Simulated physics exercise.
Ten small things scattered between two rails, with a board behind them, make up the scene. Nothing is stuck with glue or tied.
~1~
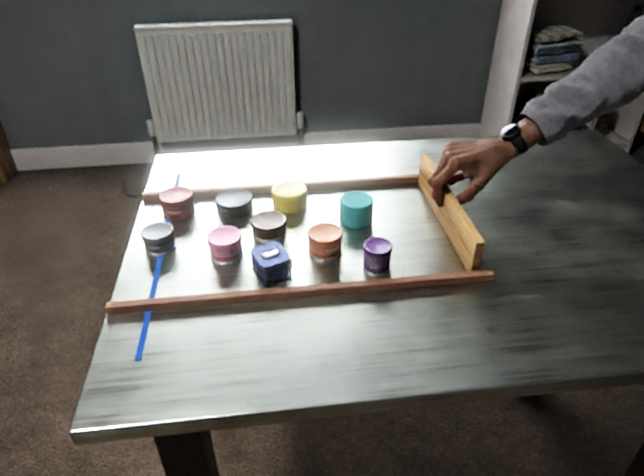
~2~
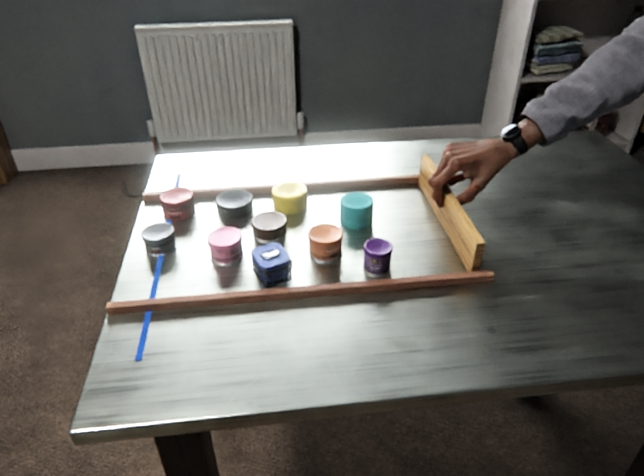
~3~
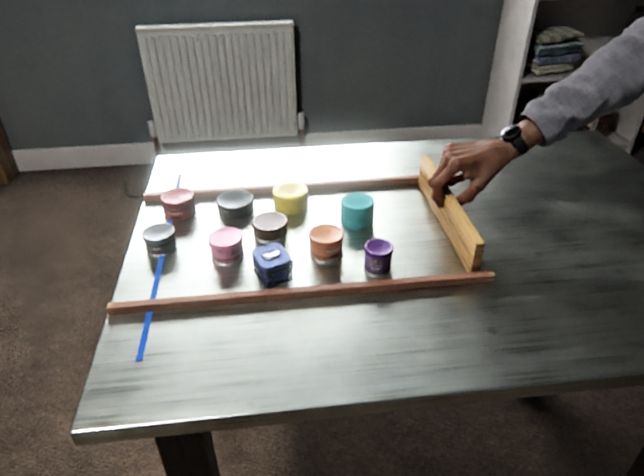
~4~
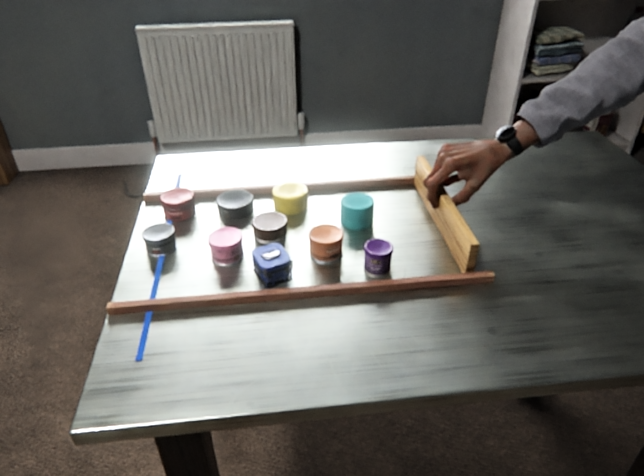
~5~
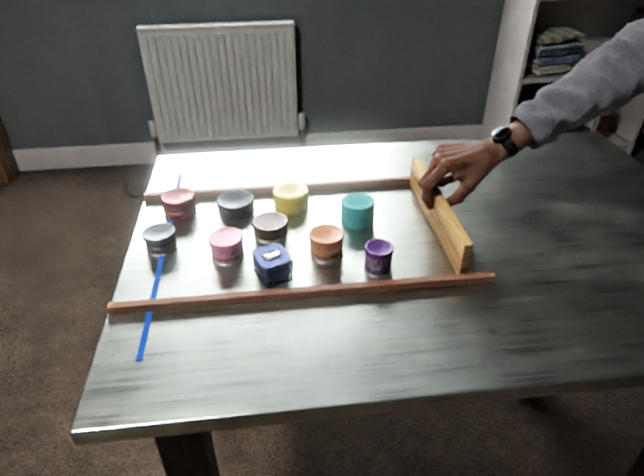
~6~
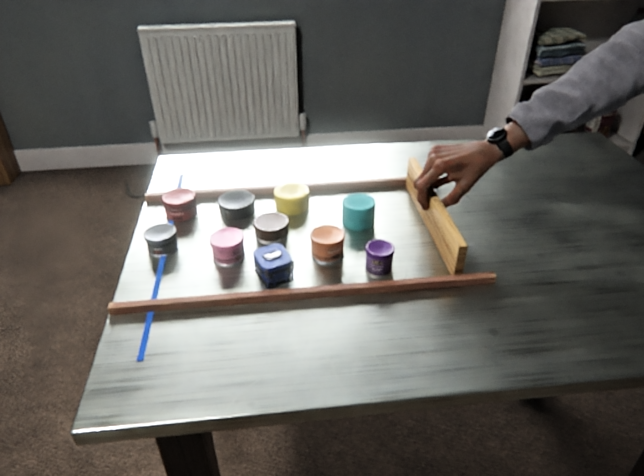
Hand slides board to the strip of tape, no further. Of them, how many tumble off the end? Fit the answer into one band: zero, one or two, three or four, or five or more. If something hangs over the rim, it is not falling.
I would say five or more.
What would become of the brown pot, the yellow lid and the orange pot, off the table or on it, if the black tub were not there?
Brown pot: Over the edge; yellow lid: Still there; orange pot: Still there.
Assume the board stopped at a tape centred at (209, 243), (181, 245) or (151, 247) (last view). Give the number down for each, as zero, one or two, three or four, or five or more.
In order: One to two, either three or four, more than four.
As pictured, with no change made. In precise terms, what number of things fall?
That makes a total of 6.
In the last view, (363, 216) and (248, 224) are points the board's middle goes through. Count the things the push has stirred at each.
Counts: 2 / 9.
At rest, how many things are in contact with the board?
It touches 4.
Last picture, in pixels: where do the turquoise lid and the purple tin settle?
Final positions: Near (150, 224); near (139, 280).
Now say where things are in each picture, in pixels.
In the first frame, grey pot (159, 239); red tub (178, 204); pink pot (225, 245); board (446, 208); tape (163, 245).
In the second frame, red tub (178, 204); orange pot (325, 243).
In the third frame, pink pot (227, 247); brown pot (270, 227).
In the fourth frame, grey pot (160, 240); turquoise lid (357, 211).
In the fifth frame, red tub (179, 204); yellow lid (291, 198).
In the sixth frame, grey pot (162, 240); red tub (180, 205); pink pot (228, 247); board (432, 211); tape (166, 245).
A little later, none off yet; grey pot at rest near (162, 240); red tub at rest near (180, 205); pink pot at rest near (228, 247).
Next, none off yet; grey pot at rest near (162, 240); red tub at rest near (180, 205); pink pot at rest near (225, 249).
Later still, none off yet; grey pot shifted about its own width near (132, 246); red tub tilted a little near (124, 211); pink pot shifted well along near (158, 256).
When it is over, the number that fall off is five or more; down, brown pot, blue case, black tub, pink pot, red tub and grey pot.
